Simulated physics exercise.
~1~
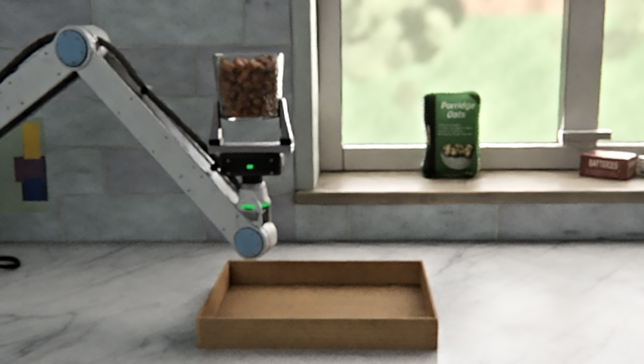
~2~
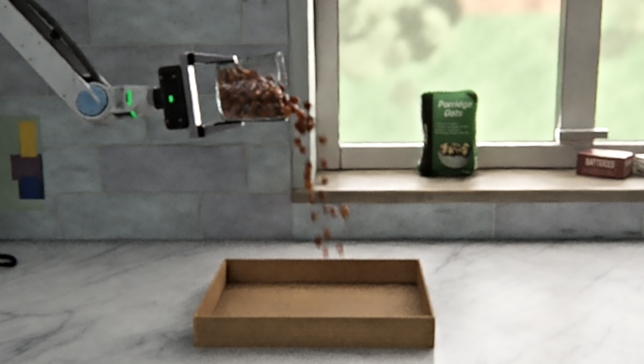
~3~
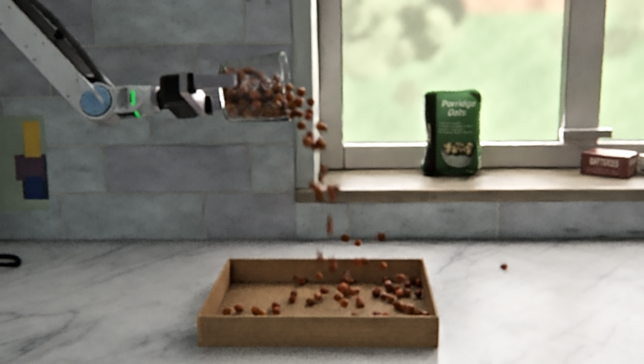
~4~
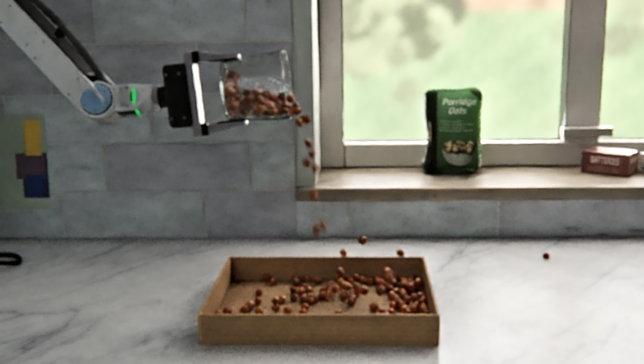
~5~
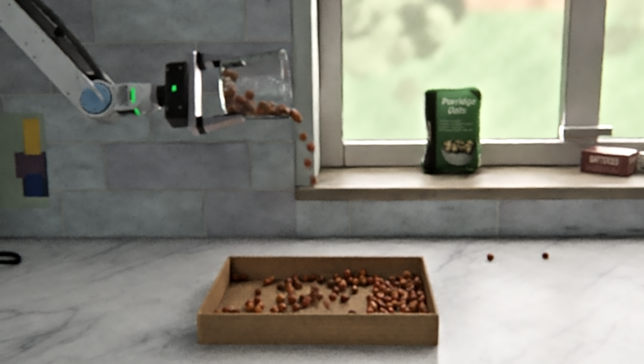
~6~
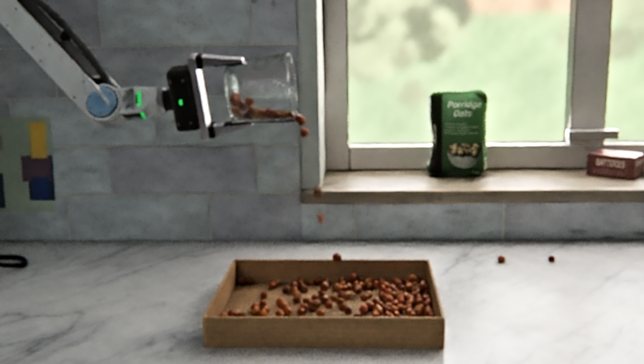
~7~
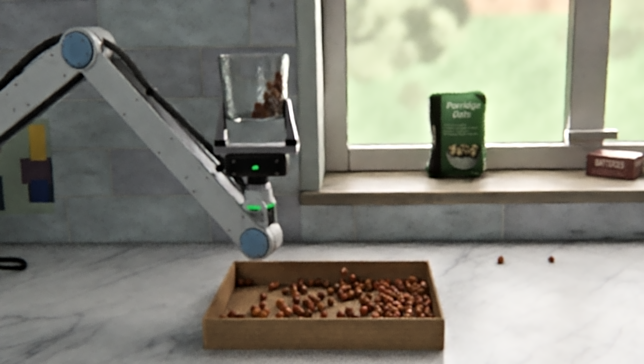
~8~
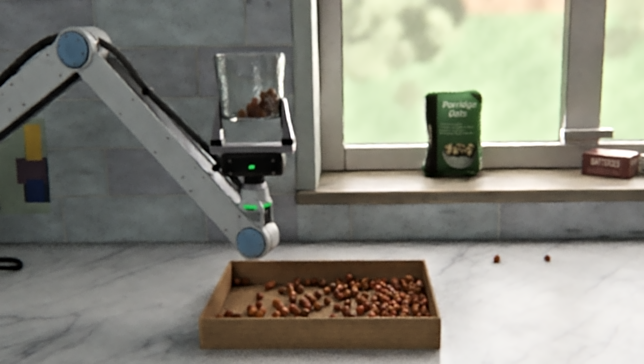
At first, a robot arm holds a clear beaker full of hazelnuts upright above a marble counter, where an open cardboard-coloured tray sits in front of a window. The arm swings the beaker up to the left and tips it onto its side, and nuts spill from its mouth towards the tray. They bounce and spread across the tray, while two come to rest on the counter to the right. The stream thins to a trickle as the beaker empties. Finally, the arm turns the beaker upright again, leaving most nuts in the tray and a small heap inside the beaker.
